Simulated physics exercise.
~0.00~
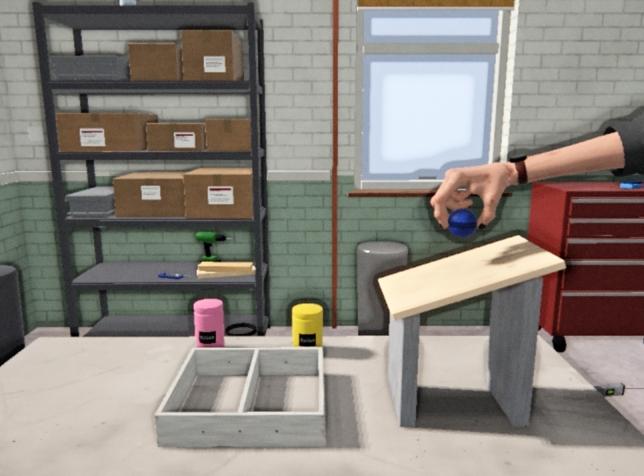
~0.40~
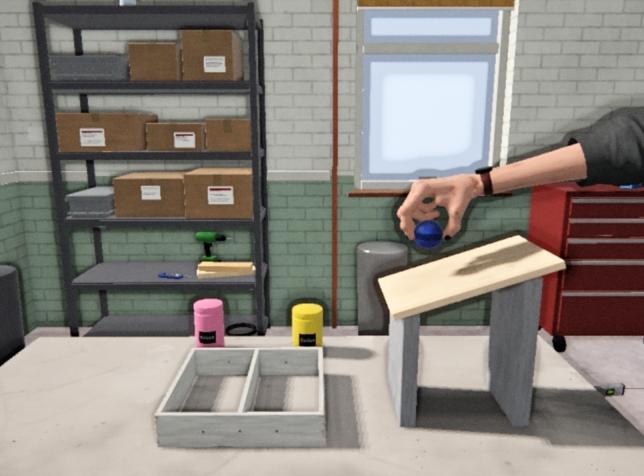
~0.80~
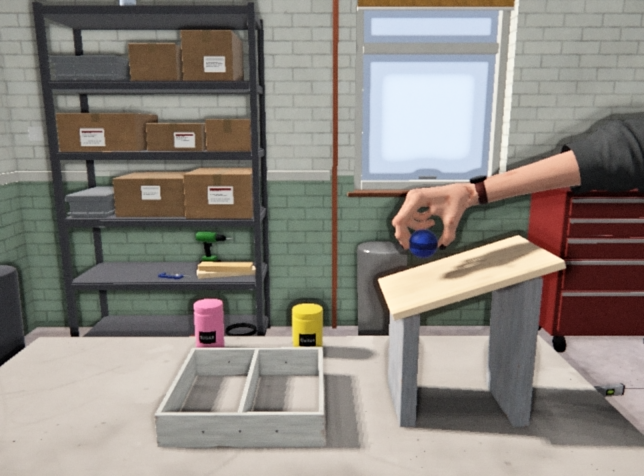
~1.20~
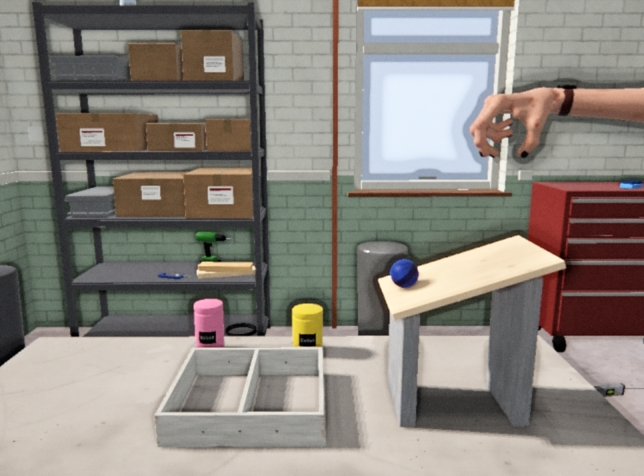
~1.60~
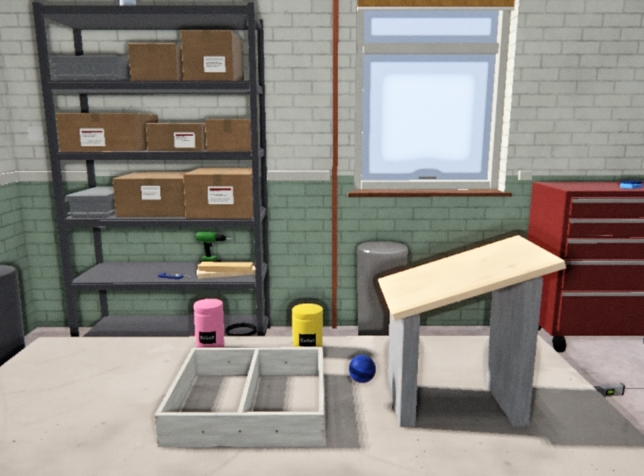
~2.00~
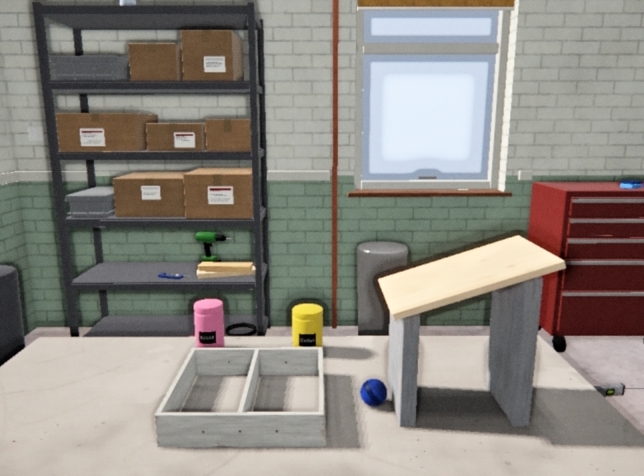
A blue ball, released by a hand, leaves the slanted board and ends beside the tray.
